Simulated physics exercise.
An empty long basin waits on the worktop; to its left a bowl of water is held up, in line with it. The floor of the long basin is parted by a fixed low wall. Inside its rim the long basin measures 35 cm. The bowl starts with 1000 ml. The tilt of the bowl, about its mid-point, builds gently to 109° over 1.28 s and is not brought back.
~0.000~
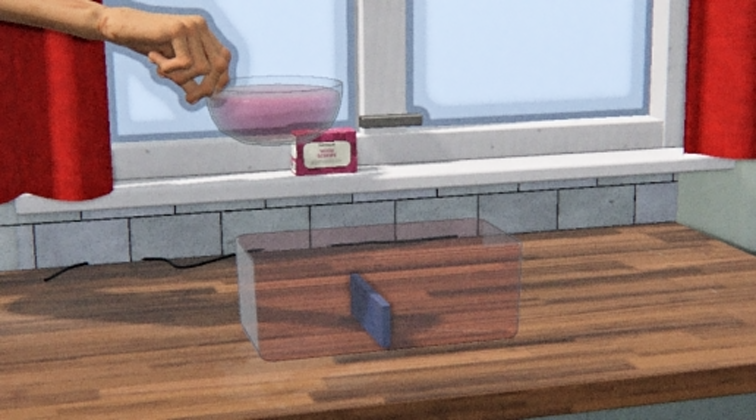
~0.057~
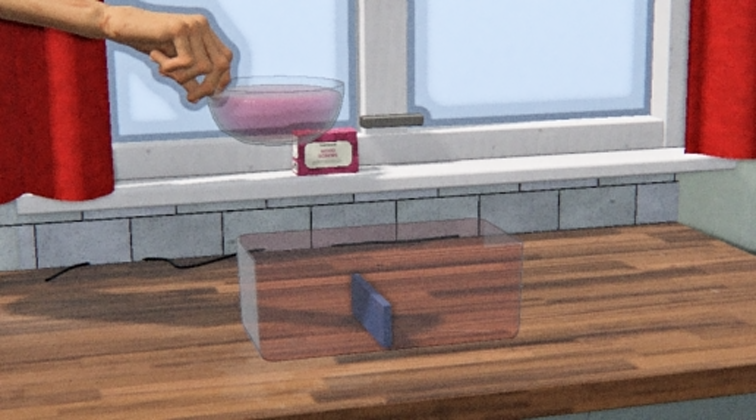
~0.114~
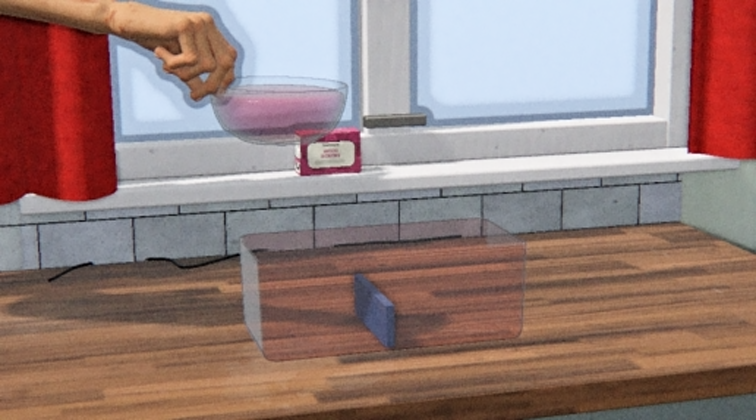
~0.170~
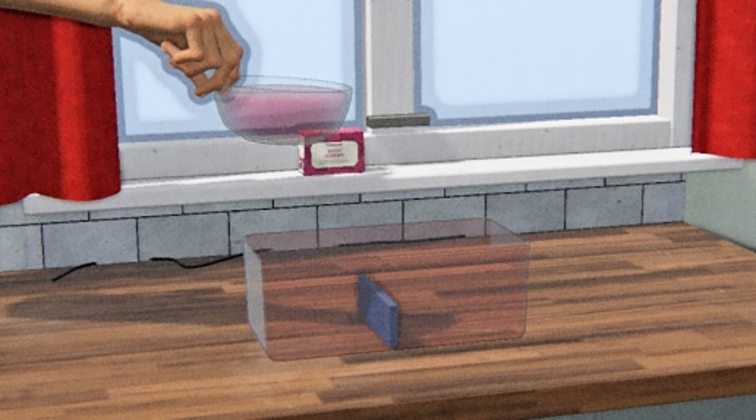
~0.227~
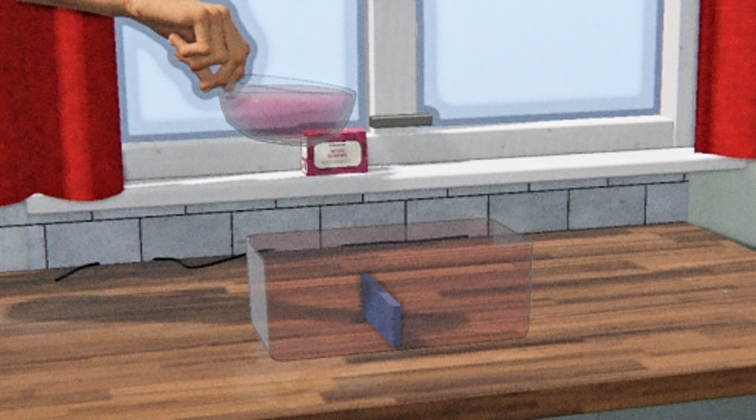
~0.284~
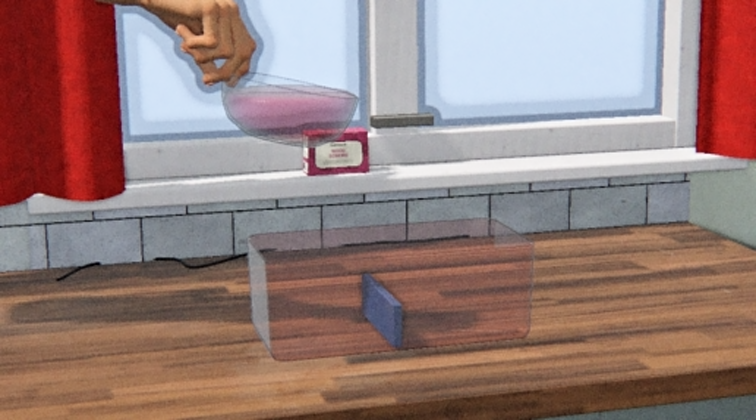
A hand at the upper left holds a clear bowl of pink-tinted water before a white-framed window with red curtains, seen from slightly above a wooden worktop. Below and to the right sits an empty, clear long basin with a blue upright piece showing in it, and a pink box stands on the sill. The hand gently tilts the bowl rightward, its right rim dipping, as the camera drifts slightly left.
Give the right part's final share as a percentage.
Roughly 79 per cent is past the wall.
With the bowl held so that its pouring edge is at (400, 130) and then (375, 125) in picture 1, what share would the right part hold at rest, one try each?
First 100, then 90 per cent.
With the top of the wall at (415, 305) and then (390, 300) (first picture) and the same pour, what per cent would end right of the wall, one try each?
First 40, then 65 per cent.
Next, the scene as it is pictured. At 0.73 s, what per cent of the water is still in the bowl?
Some 34 per cent.
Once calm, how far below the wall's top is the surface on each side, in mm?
Left about 48 mm, right about 28 mm.
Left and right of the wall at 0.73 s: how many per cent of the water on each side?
Left about 2, right about 24.
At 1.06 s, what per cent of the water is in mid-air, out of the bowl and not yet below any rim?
Near 6 in a hundred.
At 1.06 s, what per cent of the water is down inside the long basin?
Near 92 in a hundred.
Then, 0.73 s in, the tilt is 67° and 33 per cent is still to pour, 2 is left of the wall and 24 right of it.
Then, 1.06 s in, the tilt is 101° and 1 per cent is still to pour, 13 is left of the wall and 79 right of it.
Then, 1.41 s in, the tilt is 109° and 0 per cent is still to pour, 20 is left of the wall and 79 right of it.
Then, 1.78 s in, the tilt is 109° and 0 per cent is still to pour, 20 is left of the wall and 79 right of it.
Finally, 20 per cent lies left of the wall, 79 right of it and 1 outside.
